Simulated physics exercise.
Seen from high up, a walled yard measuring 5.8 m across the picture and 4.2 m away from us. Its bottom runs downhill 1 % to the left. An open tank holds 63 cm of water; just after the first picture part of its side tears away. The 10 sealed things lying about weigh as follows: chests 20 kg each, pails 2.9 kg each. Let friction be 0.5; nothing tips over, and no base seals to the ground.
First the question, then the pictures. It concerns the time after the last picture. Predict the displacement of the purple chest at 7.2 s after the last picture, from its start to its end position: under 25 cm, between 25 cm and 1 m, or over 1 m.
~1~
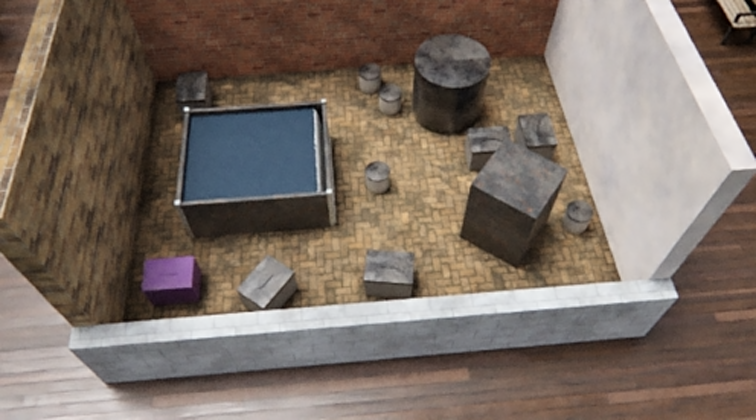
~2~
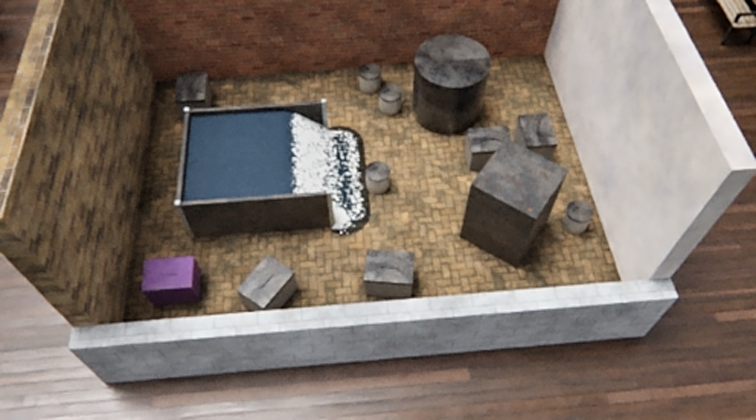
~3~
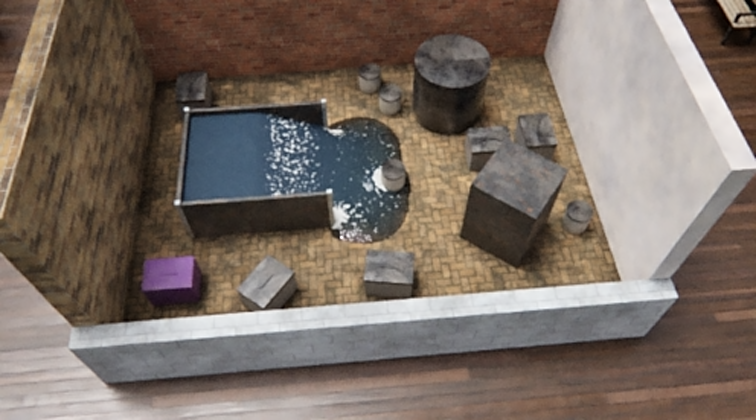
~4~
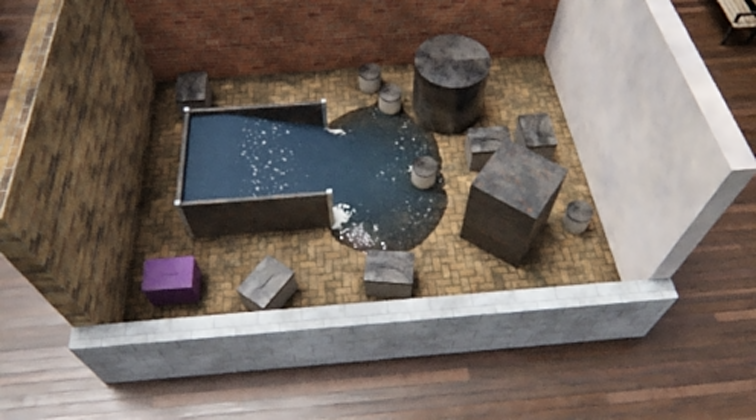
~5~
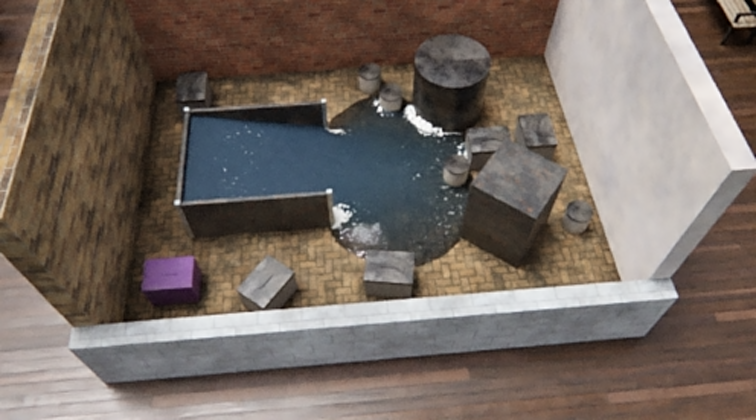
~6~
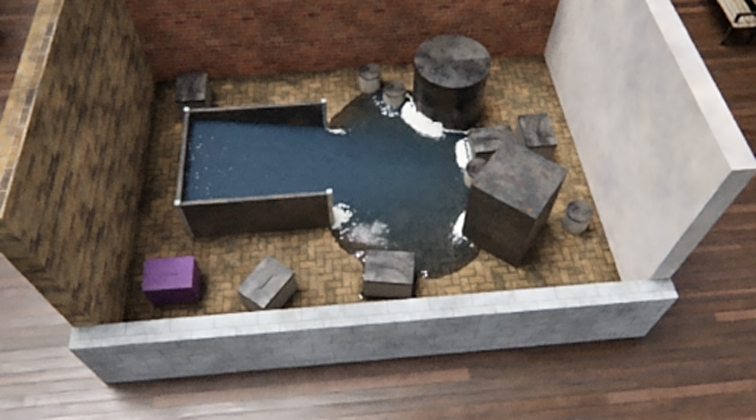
Result: Near the start.
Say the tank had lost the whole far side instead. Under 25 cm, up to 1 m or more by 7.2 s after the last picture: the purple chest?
In that scenario the purple chest would have been washed far off.
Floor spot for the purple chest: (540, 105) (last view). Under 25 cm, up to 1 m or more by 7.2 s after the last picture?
Outcome: It is taken a long way.
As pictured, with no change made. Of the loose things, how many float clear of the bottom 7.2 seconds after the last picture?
The number is 5.
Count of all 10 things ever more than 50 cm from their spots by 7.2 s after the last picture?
8.
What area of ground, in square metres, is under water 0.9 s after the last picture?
Close to 12 m2, I'd say.
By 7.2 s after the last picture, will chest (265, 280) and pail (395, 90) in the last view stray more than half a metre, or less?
In that order: Short of it, more.
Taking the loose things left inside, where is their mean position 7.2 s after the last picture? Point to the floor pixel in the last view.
Close to (292, 194).
Then, 0.9 s after the last picture the purple chest is near (169, 273), 0.0 m from its start, aground; 2 afloat.
Then, 2.8 s after the last picture the purple chest is near (169, 273), 0.0 m from its start, aground; 5 afloat.
Then, 4.8 s after the last picture the purple chest is near (169, 273), 0.0 m from its start, aground; 6 afloat.
Then, 7.2 s after the last picture the purple chest is near (171, 279), 0.1 m from its start, aground; 5 afloat.
